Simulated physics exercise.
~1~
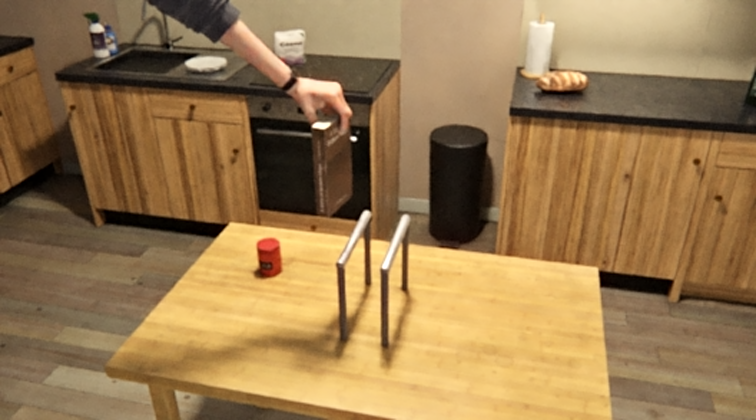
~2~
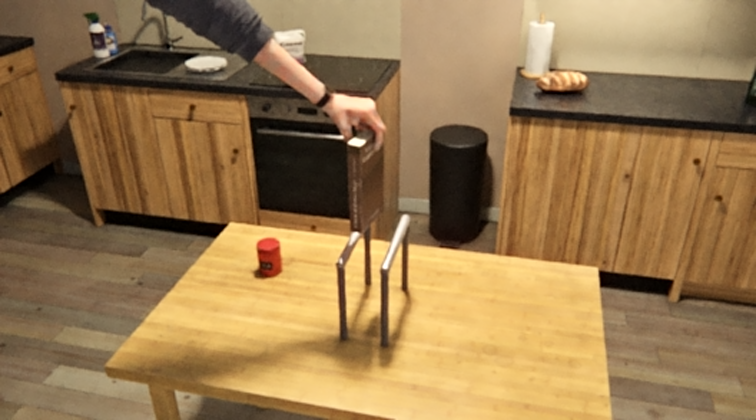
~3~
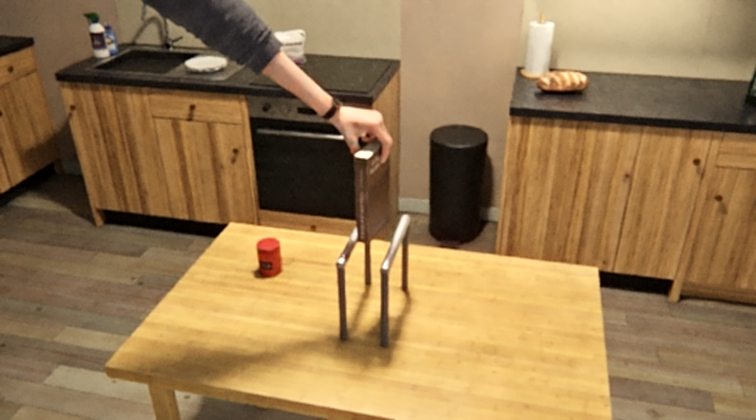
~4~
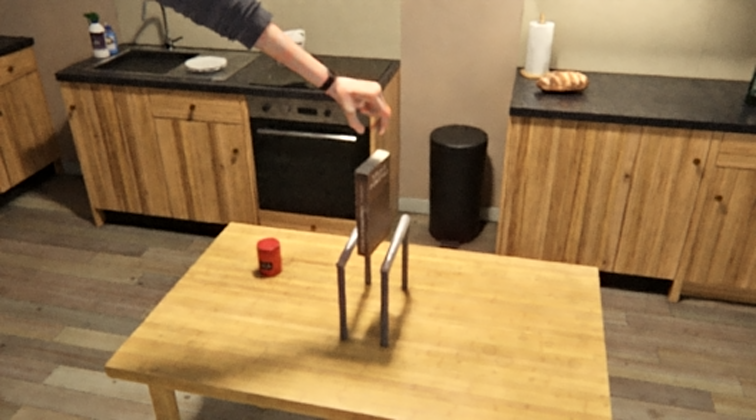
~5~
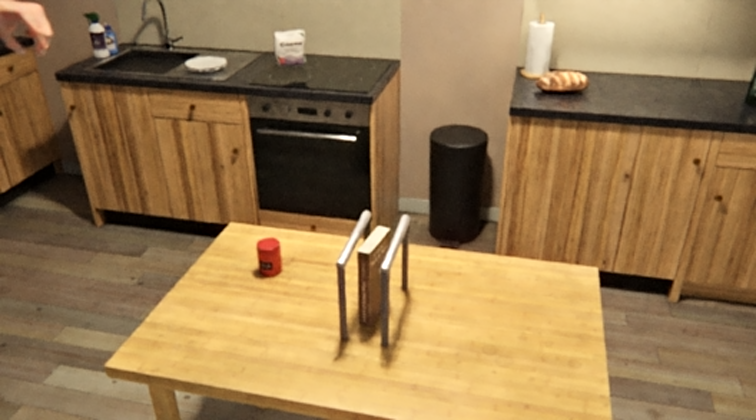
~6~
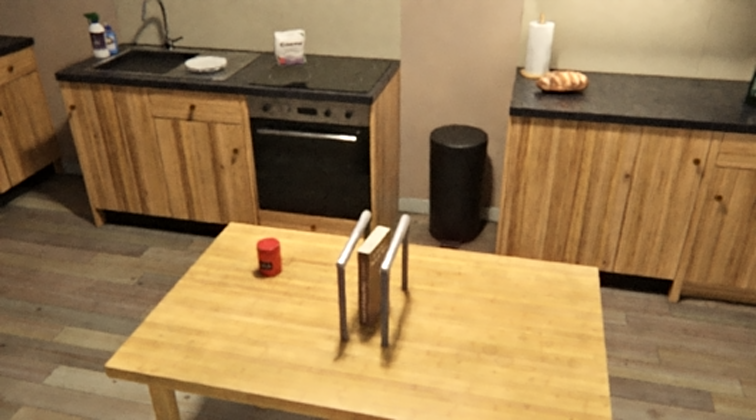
A brown book, released by a hand above two metal supports, drops upright between them.
